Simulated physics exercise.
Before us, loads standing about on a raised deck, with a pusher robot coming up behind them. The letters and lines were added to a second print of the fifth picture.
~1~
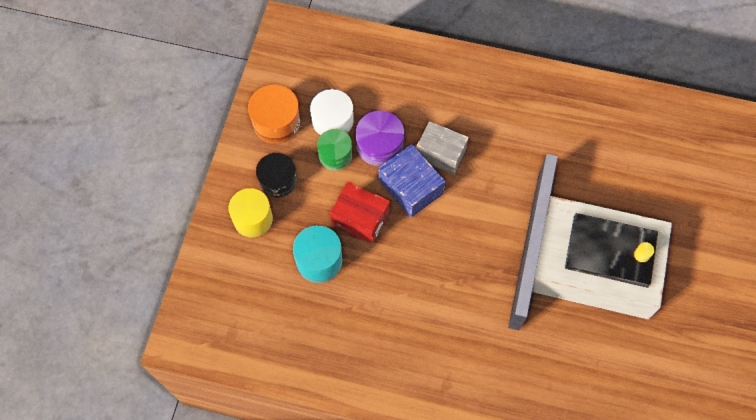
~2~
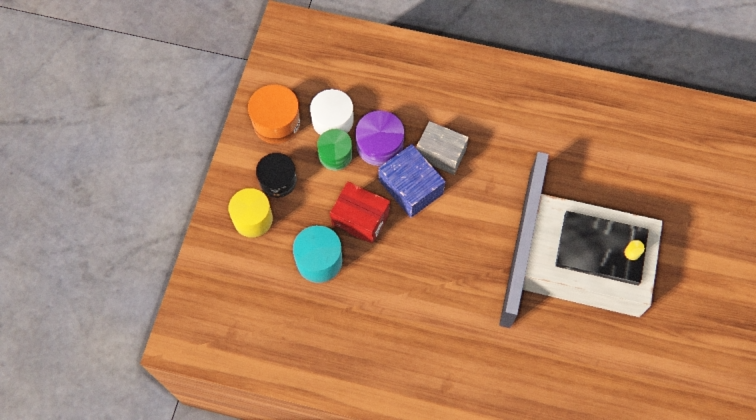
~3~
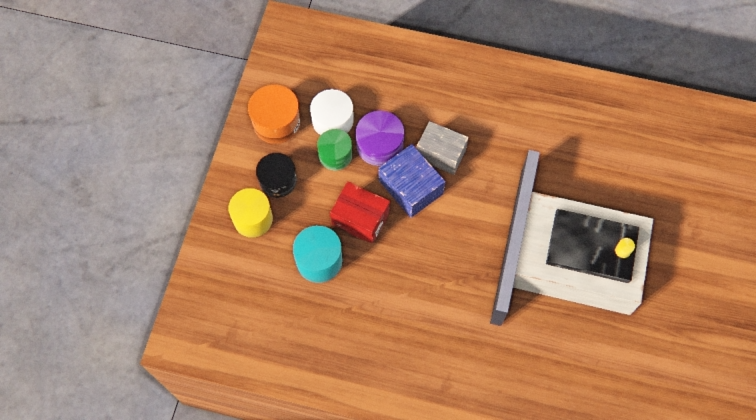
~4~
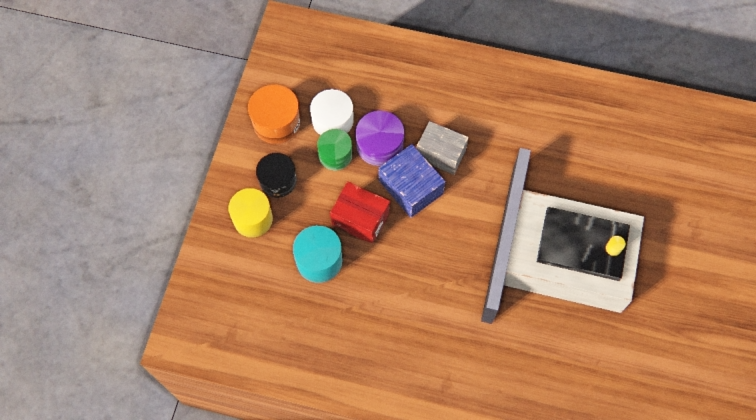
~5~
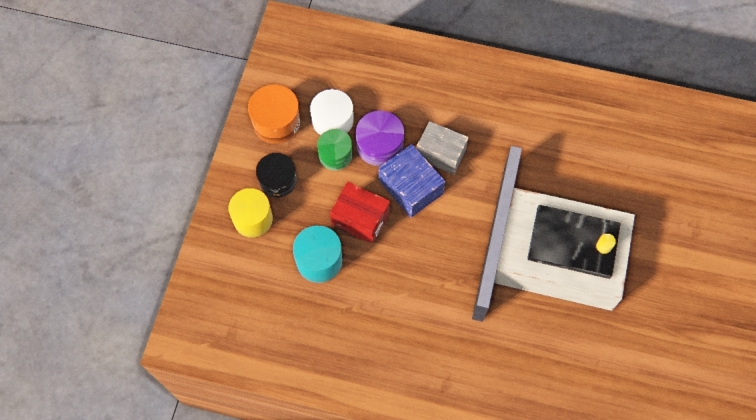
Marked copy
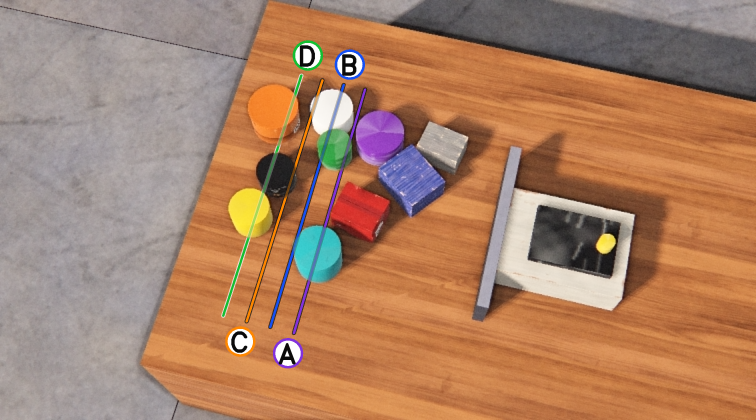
A pusher robot moves slowly left across a wooden deck toward a still cluster of colourful loads.
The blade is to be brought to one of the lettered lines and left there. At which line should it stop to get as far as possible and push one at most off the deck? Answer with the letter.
C is the last line within the limit.
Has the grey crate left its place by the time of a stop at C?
Yes.
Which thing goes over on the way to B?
The orange pail goes over.
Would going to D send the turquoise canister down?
By then, no.
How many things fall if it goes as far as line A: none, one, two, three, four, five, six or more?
By then, none.
On the marked copy, A at (332, 204); B at (309, 199); C at (287, 194); D at (264, 189).
With C. Early on, robot (488, 221); green canister (330, 150); grey crate (411, 143).
Further on, robot (409, 203); orange pail (250, 111); white canister (292, 78).
At the end, robot (352, 190); orange pail over the edge; black pail (218, 169); one fallen.
As for the rest, A is within the limit but short; B is within the limit but short; D drops five.
